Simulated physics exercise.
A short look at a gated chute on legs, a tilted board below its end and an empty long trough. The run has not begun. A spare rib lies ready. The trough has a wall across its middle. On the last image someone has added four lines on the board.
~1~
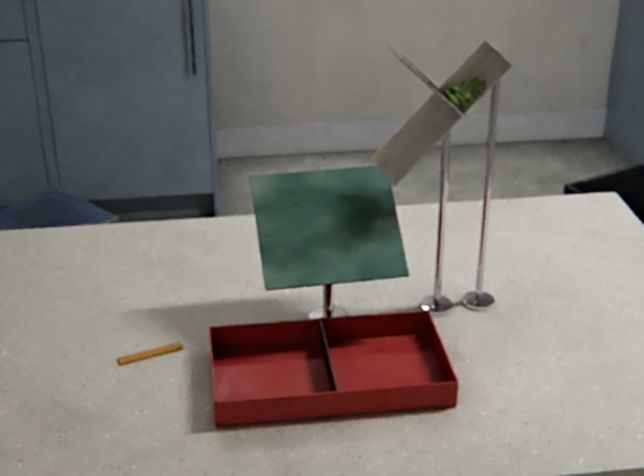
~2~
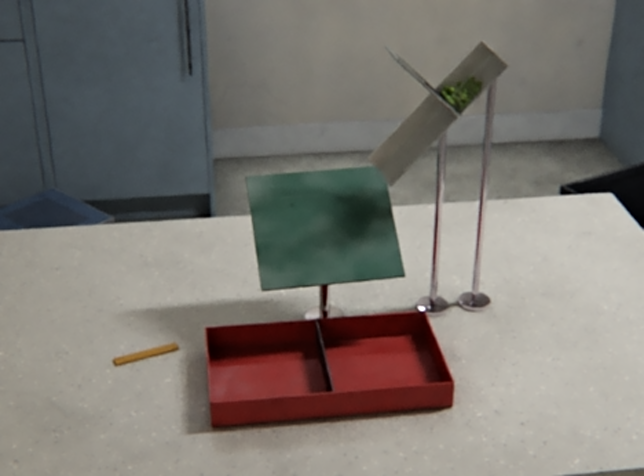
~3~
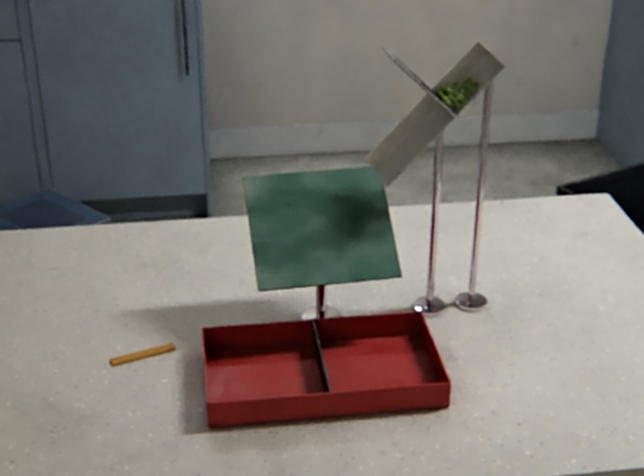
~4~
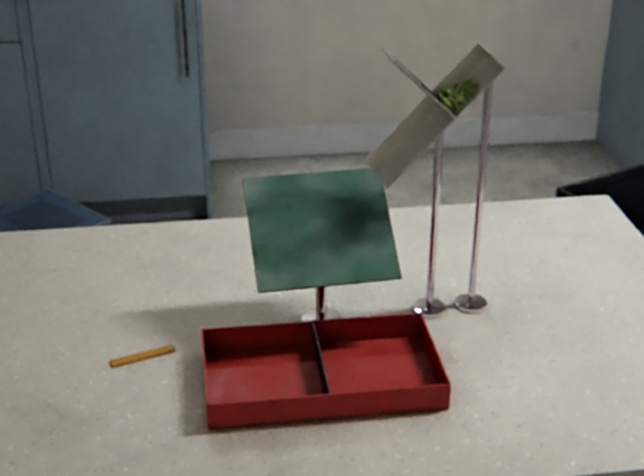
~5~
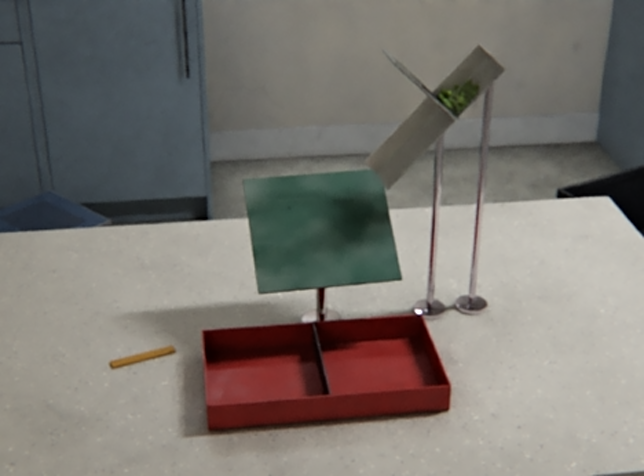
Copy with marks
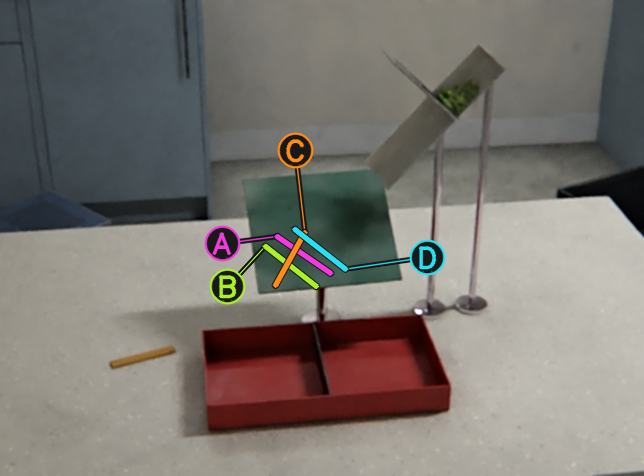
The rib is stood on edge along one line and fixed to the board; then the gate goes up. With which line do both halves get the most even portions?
C works best here.
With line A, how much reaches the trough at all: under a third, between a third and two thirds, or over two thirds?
Line A gives over two thirds.
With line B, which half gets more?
Right.
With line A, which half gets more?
The right half.
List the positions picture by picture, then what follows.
Load behind the gate (464, 96), dried peas; lip of the chute (390, 179), sloping fairly steeply, in the first picture.
Middle of the board (325, 226), tilted fairly steeply; middle of its low edge (334, 283); of its high edge (316, 170), in the second picture.
Front corners of the trough (208, 403) and (450, 383); front end of its middle wall (331, 393); gate still shut (431, 92), in the third picture.
Middle of the load (457, 99); lip (383, 181), in the fourth picture.
Middle of the load (458, 100); lip (383, 182), in the fifth picture.
On the marked copy, line A from (277, 236) to (330, 273); line B from (265, 246) to (316, 286); line C from (304, 232) to (275, 285); line D from (294, 229) to (345, 269).
If A is chosen, of what is caught, about a tenth in the left half, the larger part in the right.
If B is chosen, of what is caught, about a tenth in the left half, the larger part in the right.
If C is chosen, of what is caught, roughly two thirds in the left half, roughly a third in the right.
If D is chosen, of what is caught, about a tenth in the left half, the larger part in the right.
